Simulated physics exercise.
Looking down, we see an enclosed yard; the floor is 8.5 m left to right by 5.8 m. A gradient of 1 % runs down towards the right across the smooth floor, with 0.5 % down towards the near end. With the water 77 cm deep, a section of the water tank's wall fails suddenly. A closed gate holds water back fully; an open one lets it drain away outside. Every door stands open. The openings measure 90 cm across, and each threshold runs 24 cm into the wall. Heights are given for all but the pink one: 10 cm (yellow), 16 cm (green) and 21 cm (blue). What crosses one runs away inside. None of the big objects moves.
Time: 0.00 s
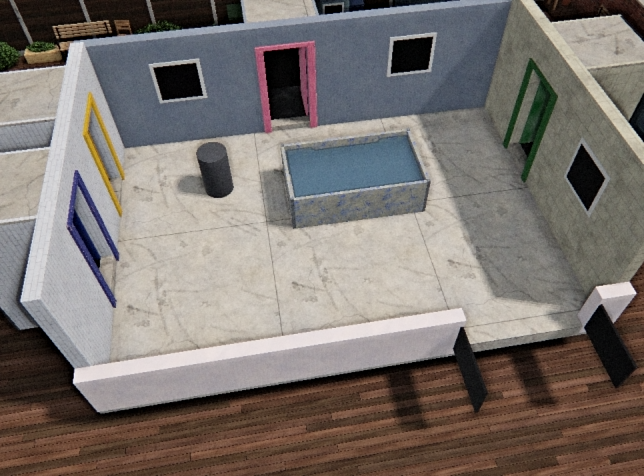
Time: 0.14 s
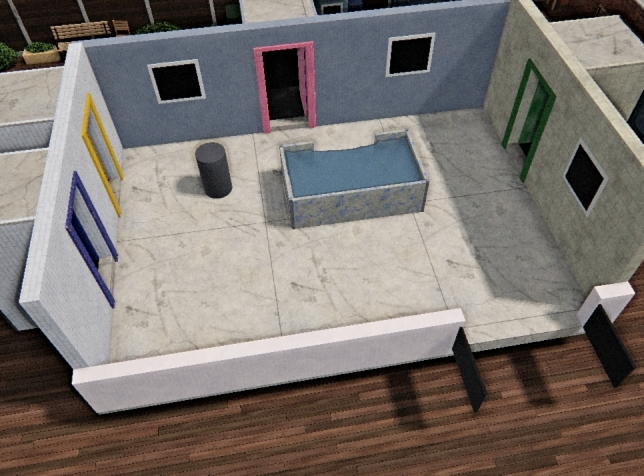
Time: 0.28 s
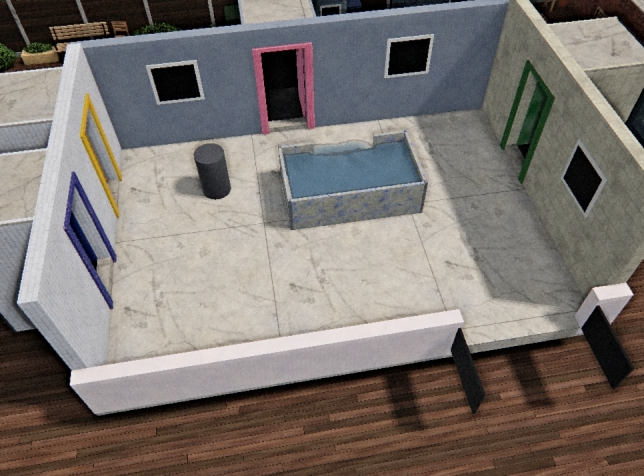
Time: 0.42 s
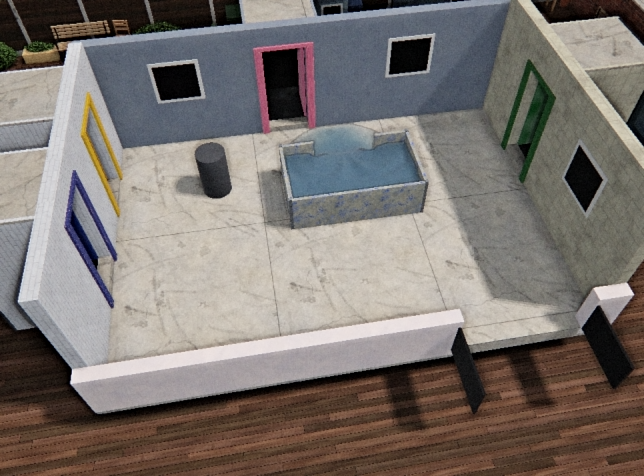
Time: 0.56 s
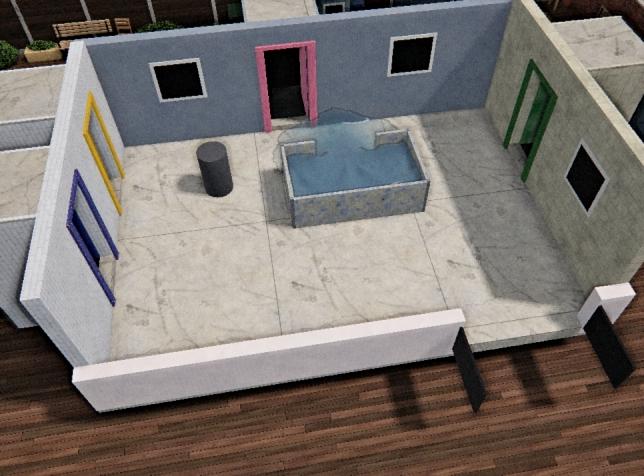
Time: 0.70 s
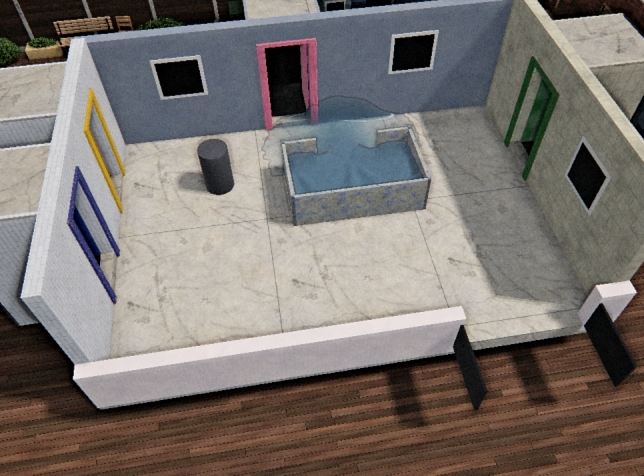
The clip opens on an enclosed yard with coloured doorways, a dark cylinder and a rectangular tank of still blue water. A section of the tank's far wall gives way, and water pours through the gap, fanning across the pale floor behind it until it reaches the pink door.
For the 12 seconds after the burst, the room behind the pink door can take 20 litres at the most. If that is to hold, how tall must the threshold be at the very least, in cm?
Close to 32 cm is just enough.
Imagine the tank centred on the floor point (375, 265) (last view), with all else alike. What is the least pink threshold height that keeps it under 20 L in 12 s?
At least roughly 23 cm high.
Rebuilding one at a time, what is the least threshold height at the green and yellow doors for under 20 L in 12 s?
About 12.0 cm at green and about 13.5 cm at yellow.
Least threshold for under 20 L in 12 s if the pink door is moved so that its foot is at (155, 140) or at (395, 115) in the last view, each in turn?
Roughly 10.0 cm, then roughly 18 cm.
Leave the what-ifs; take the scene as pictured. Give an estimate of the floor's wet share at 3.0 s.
Around 40 per cent of the floor.
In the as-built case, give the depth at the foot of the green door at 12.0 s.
Roughly 5.5 cm deep.
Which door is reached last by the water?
Coming last is the blue one.
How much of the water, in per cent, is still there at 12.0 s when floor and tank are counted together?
Roughly 68 per cent of the water.
After 1.4 s water covers 15 % of the floor, deepest (51 cm) near (339, 127); 33 cm at the pink door, 49 litres in over its 14 cm threshold.
After 3.0 s water covers 40 % of the floor, deepest (29 cm) near (332, 128); 23 cm at the pink door, 151 litres in over its 14 cm threshold.
After 12.0 s water covers 100 % of the floor, deepest (10 cm) near (549, 281); 4 cm at the pink door, 175 litres in over its 14 cm threshold.
At the pink door as built, the water arrived by 0.6 s and peaked near 33 cm at 1.2 s.
Run again over the same 12 s with other heights there, 48 litres in over 26 cm, 11 litres over 35.5 cm. The limit of 20 litres is kept from about 32 cm up.
